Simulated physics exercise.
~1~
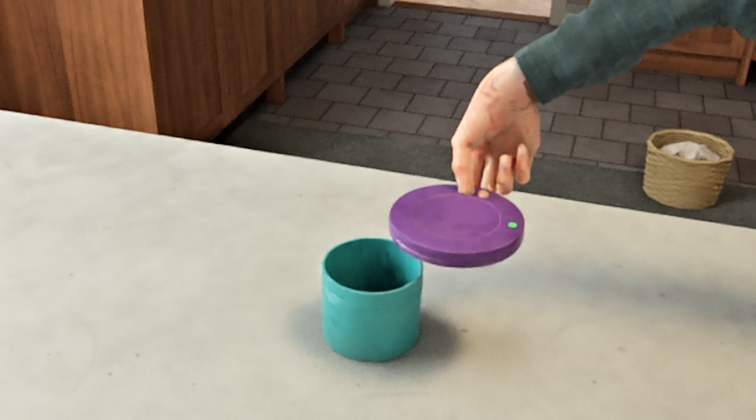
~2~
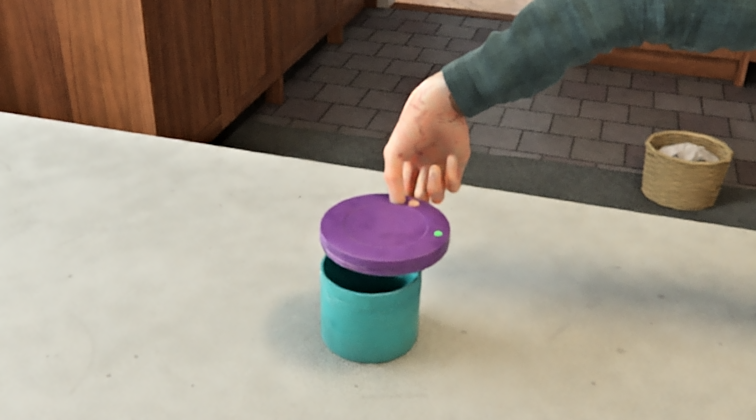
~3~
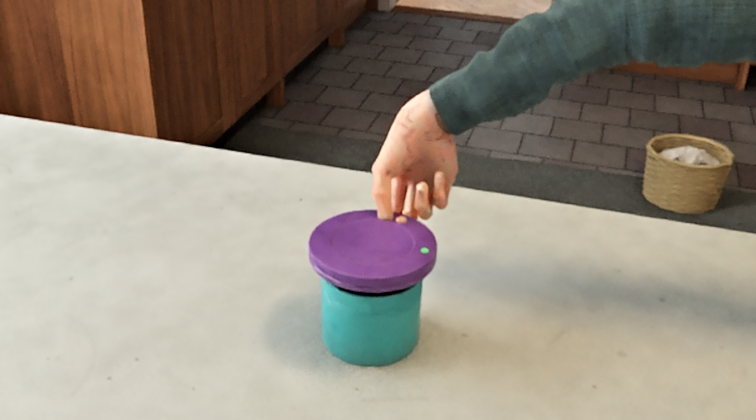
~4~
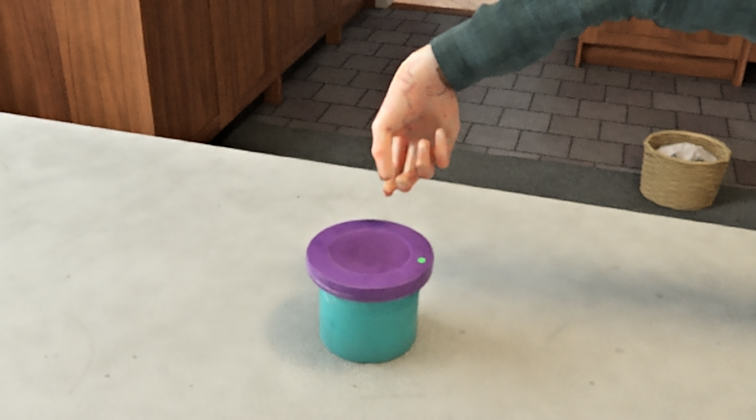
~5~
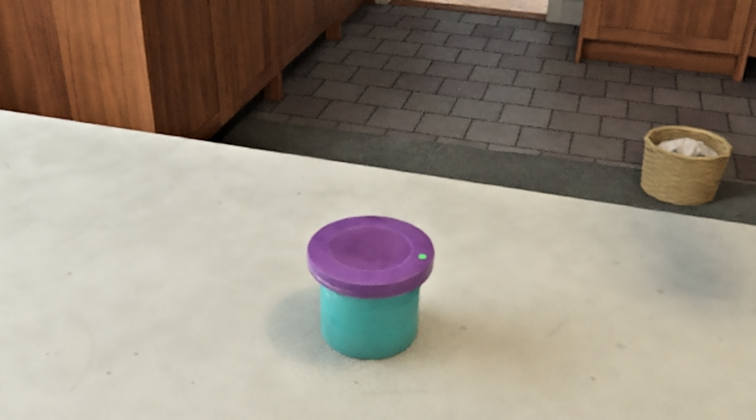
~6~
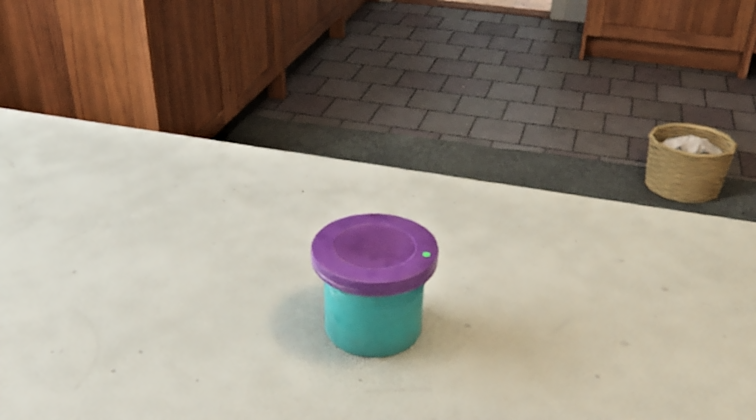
In a kitchen seen from slightly above, a pale countertop fills the foreground, with wooden cabinets at the left and a dark tiled floor behind. An open teal container stands near the middle, and a woven basket holding something white sits on the floor at the right. A hand in a dark green sleeve holds a flat, round purple lid with a small green dot. It moves the lid left over the container and lowers it onto the rim. The fingers let go and the arm withdraws, leaving the lid resting still across the opening.
